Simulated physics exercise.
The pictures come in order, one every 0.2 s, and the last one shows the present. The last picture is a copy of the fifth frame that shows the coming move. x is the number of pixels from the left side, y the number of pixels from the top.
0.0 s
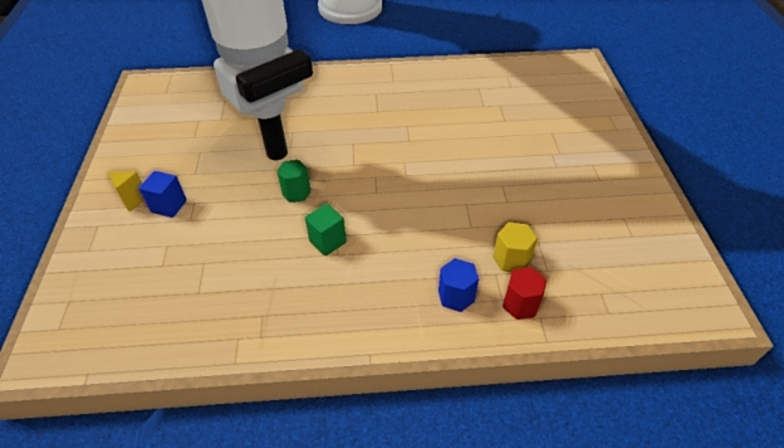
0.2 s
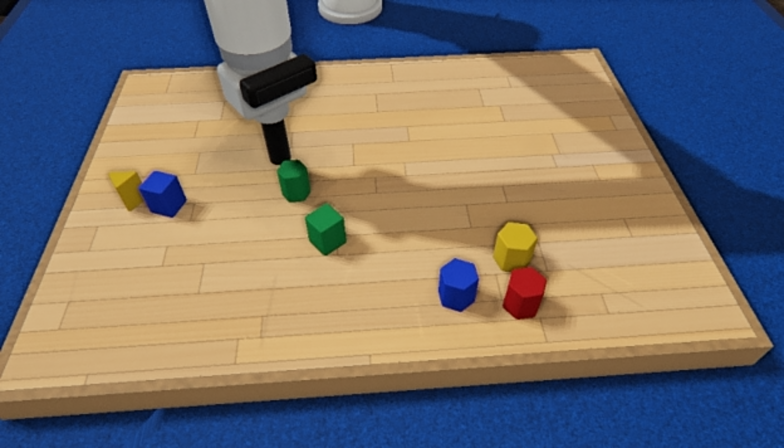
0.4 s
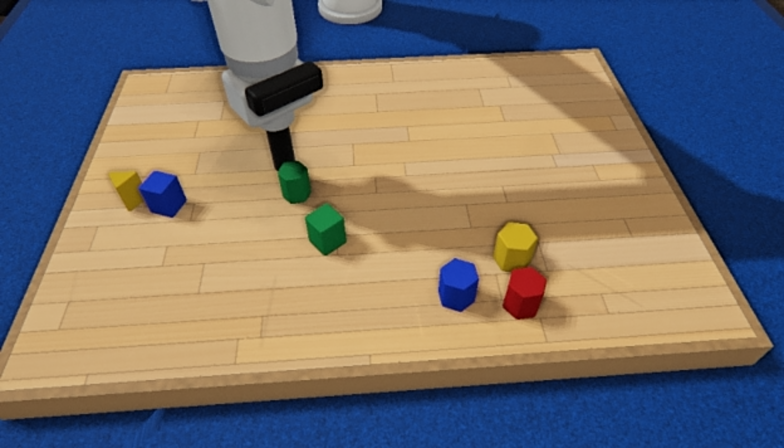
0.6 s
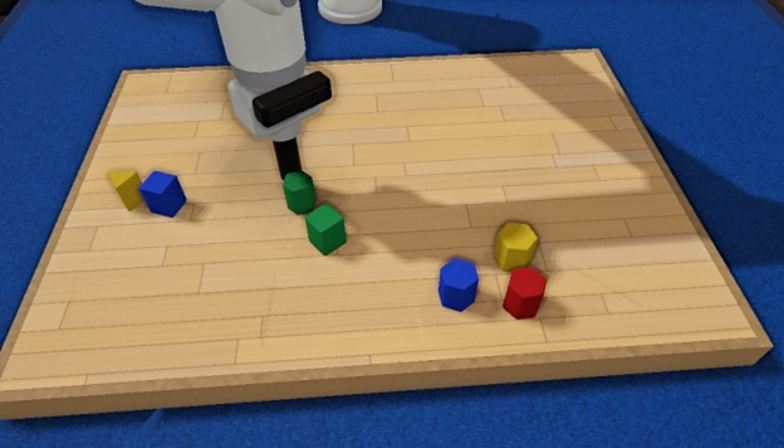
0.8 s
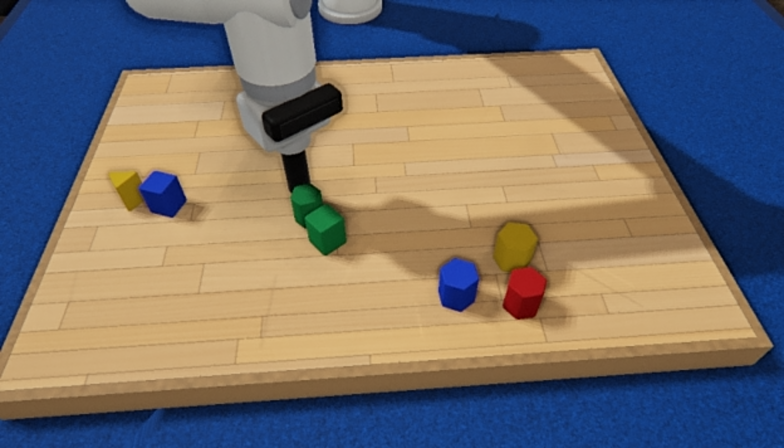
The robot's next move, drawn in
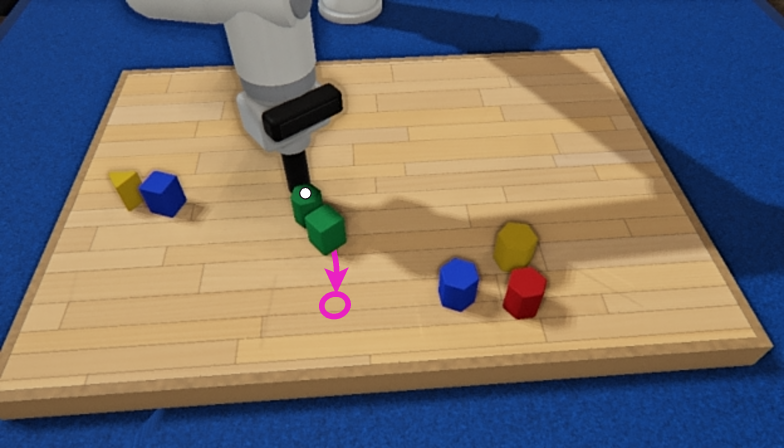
A robot arm with a black rod moves slightly down and right across a wooden board, reaching a green hexagonal block and pushing it a short way toward a green four-sided block, while the blue, yellow and red blocks stay still.
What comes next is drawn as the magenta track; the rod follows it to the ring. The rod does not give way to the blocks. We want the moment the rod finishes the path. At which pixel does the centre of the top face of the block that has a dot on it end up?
At (353, 301).
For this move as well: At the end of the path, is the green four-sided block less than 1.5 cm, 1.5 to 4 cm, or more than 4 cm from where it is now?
Displaced more than 4 cm.
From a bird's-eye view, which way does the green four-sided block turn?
Turns anticlockwise.
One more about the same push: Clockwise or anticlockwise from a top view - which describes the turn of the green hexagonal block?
The block spins anticlockwise.
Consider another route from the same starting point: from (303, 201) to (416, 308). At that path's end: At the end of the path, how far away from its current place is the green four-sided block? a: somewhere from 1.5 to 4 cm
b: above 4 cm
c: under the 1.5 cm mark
Option b.
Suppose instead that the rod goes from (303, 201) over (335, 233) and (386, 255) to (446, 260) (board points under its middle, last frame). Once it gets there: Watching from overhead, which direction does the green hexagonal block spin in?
It spins clockwise.
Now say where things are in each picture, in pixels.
In the first picture, lower end of the rod at (277, 154), tops of blocks, green hexagonal block at (292, 168), green four-sided block at (324, 217).
In the second picture, rod at (281, 159), blocks as before.
In the third picture, rod at (285, 166), green hexagonal block at (292, 170).
In the fourth picture, rod at (292, 176), green hexagonal block at (297, 180).
In the fifth picture, rod at (300, 188), green hexagonal block at (305, 193), green four-sided block at (324, 217).
The drawn path runs from (303, 201) through (324, 229) and (336, 264) to (335, 305); the dot is on the green hexagonal block.
What follows on the original path. One third of the way, rod at (322, 216); green hexagonal block at (329, 223); green four-sided block at (342, 244), turned 20° clockwise.
Two thirds of the way, rod at (334, 252); green hexagonal block at (344, 261), turned 15° anticlockwise; green four-sided block at (363, 281).
At the end, rod at (333, 293); green hexagonal block at (353, 301), turned 45° anticlockwise; green four-sided block at (385, 310), turned 20° anticlockwise.
